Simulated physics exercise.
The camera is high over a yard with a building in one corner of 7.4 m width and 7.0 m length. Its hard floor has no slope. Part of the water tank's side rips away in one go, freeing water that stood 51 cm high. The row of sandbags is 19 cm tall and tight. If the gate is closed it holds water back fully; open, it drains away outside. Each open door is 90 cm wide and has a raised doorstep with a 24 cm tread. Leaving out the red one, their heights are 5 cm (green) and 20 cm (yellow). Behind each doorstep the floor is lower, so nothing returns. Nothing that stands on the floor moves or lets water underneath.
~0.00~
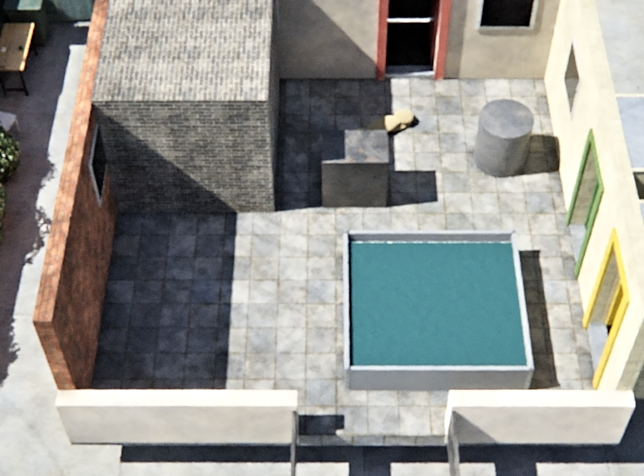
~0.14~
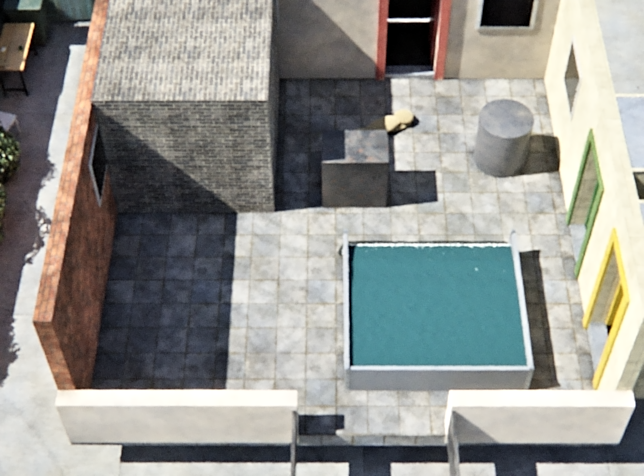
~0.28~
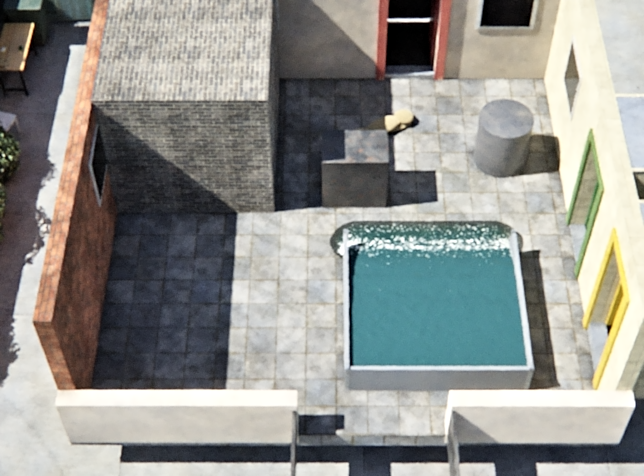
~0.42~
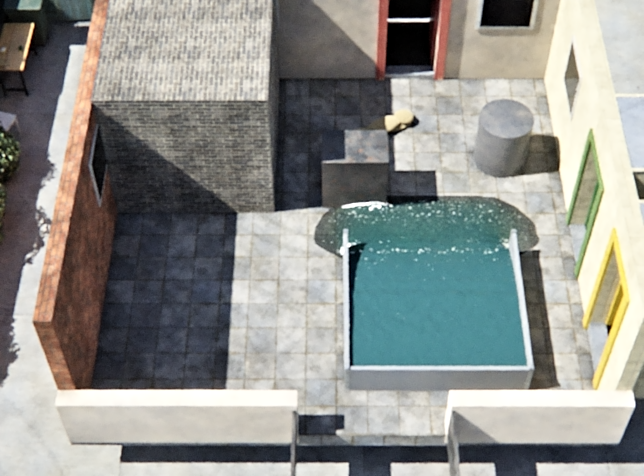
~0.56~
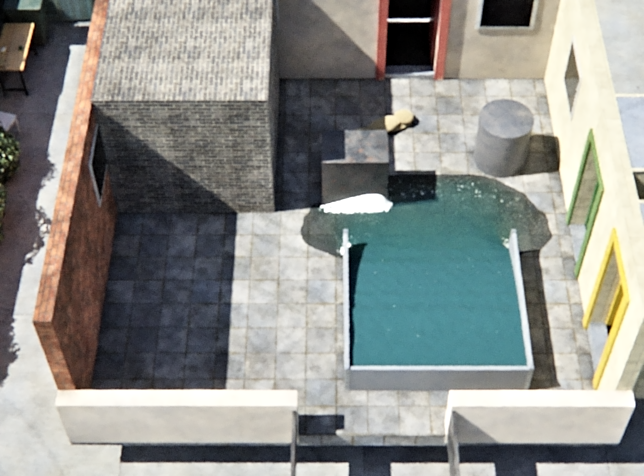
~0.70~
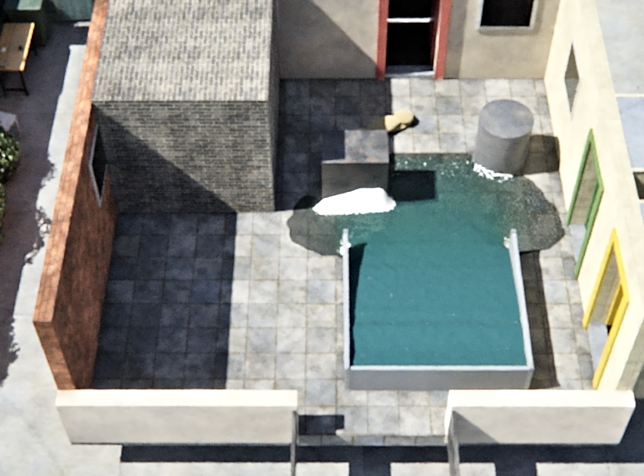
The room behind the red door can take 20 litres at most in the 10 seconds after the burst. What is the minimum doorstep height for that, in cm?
Close to 21 cm is just enough.
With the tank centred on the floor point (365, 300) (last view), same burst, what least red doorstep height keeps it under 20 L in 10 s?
About 15 cm.
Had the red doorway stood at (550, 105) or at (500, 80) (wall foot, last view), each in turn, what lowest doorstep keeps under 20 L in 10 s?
About 21 and 18 cm.
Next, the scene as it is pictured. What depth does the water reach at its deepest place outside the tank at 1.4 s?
Roughly 34 cm.
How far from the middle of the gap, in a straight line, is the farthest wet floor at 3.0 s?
Some 5.2 m out.
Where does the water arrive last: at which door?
It is the yellow one.
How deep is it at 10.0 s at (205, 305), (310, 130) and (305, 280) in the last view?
About 4, 6 and 4 cm.
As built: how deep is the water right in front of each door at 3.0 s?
Depths in cm: Red 22, green 5, yellow 0.
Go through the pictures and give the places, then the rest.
The water tank at (434, 300) is whole and still, 51 cm deep; the red door at (412, 37) is dry, in the first picture.
The front is at a hidden place, 0.2 m from the gap on the far side; 0.3 m2 of floor is wet, 51 cm left at the back, in the second picture.
The front is at (352, 227), 0.6 m from the gap on the far side; 1.5 m2 of floor is wet, 51 cm left at the back, in the third picture.
Water pours out on the far side and has run 1.1 m, to (388, 201); about 8 cm deep outside, 51 cm at the back, in the fourth picture.
The front is at (394, 179), 1.6 m from the gap on the far side; 4.4 m2 of floor is wet, 51 cm left at the back, in the fifth picture.
The gap is on the far side, the front 2.1 m out at (393, 158); the back of the water tank holds 51 cm; the red door at (412, 37), 4.1 m from the gap, is still 1.9 m from the nearest water, in the sixth picture.
After 1.4 s water covers 30 % of the floor, deepest (34 cm) near (370, 215); 6 cm at the red door, 0 litres in over its 9 cm doorstep.
After 3.0 s water covers 60 % of the floor, deepest (38 cm) near (546, 84); 22 cm at the red door, 76 litres in over its 9 cm doorstep.
After 10.0 s water covers 95 % of the floor, deepest (14 cm) near (536, 84); 8 cm at the red door, 242 litres in over its 9 cm doorstep.
At the red door as built, the water arrived by 1.4 s and peaked near 22 cm at 3.0 s.
With a doorstep of 17.5 cm, 49 litres would have come in within the 10 s; with 23.5 cm, 10 litres. So under 20 litres takes about 21 cm.
